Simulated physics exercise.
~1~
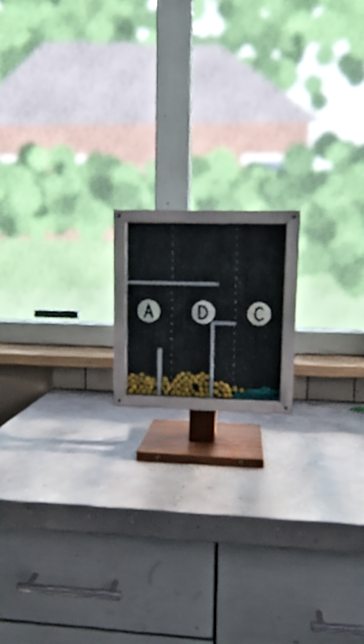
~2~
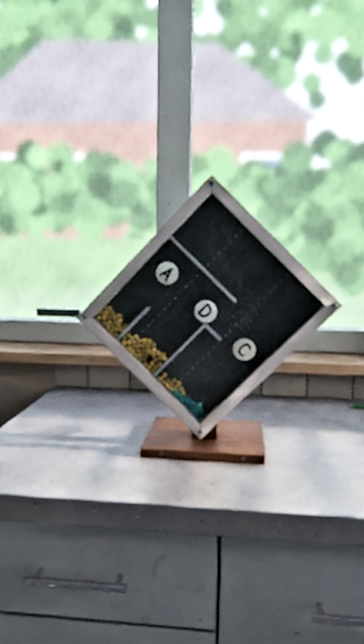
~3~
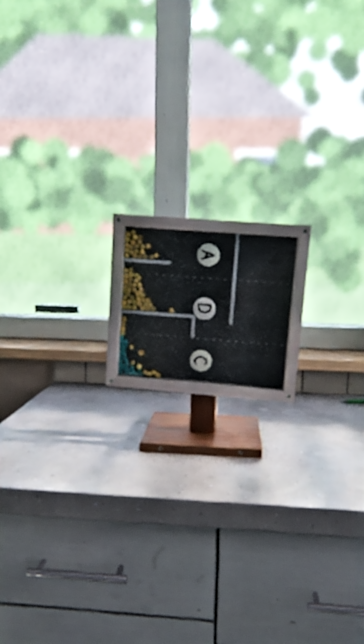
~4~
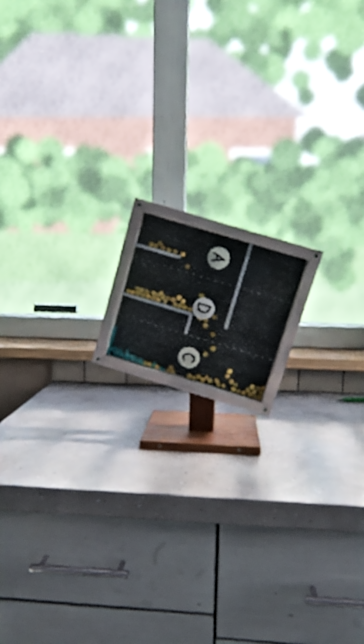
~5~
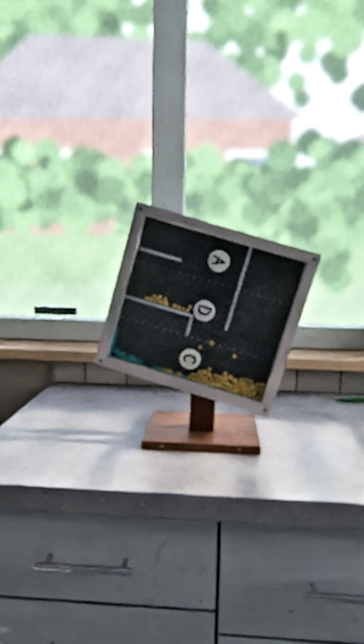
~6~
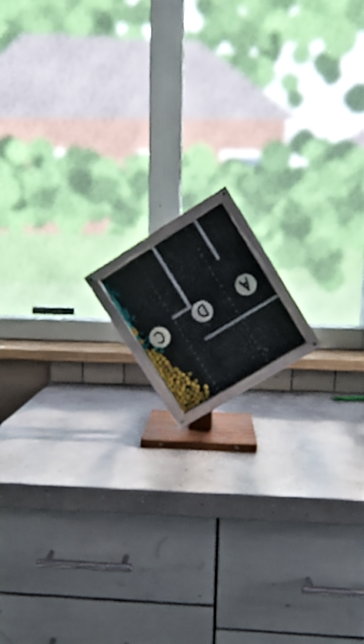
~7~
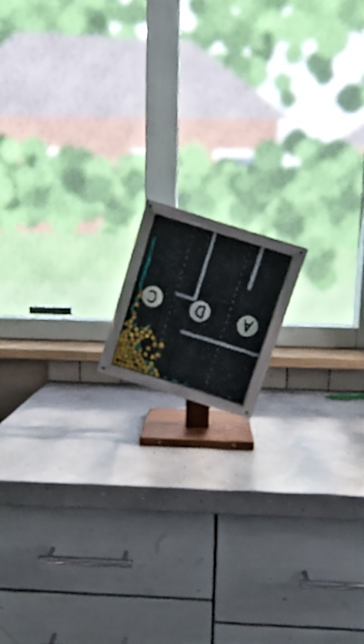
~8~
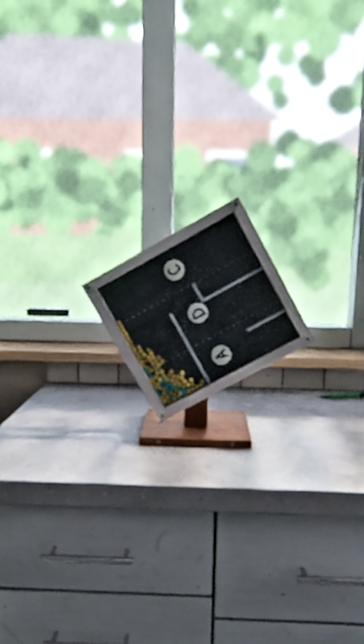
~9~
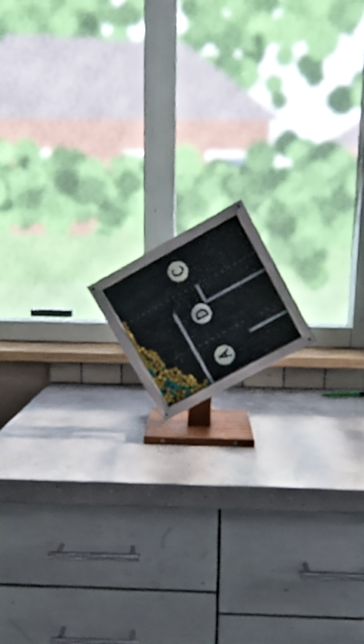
In this clip, a framed dark box holding yellow and turquoise beads turns clockwise on a wooden stand, pauses while beads spill past its inner ledges, then turns further until the beads slide into the bottom corner, where they rest mostly in the strip marked A.
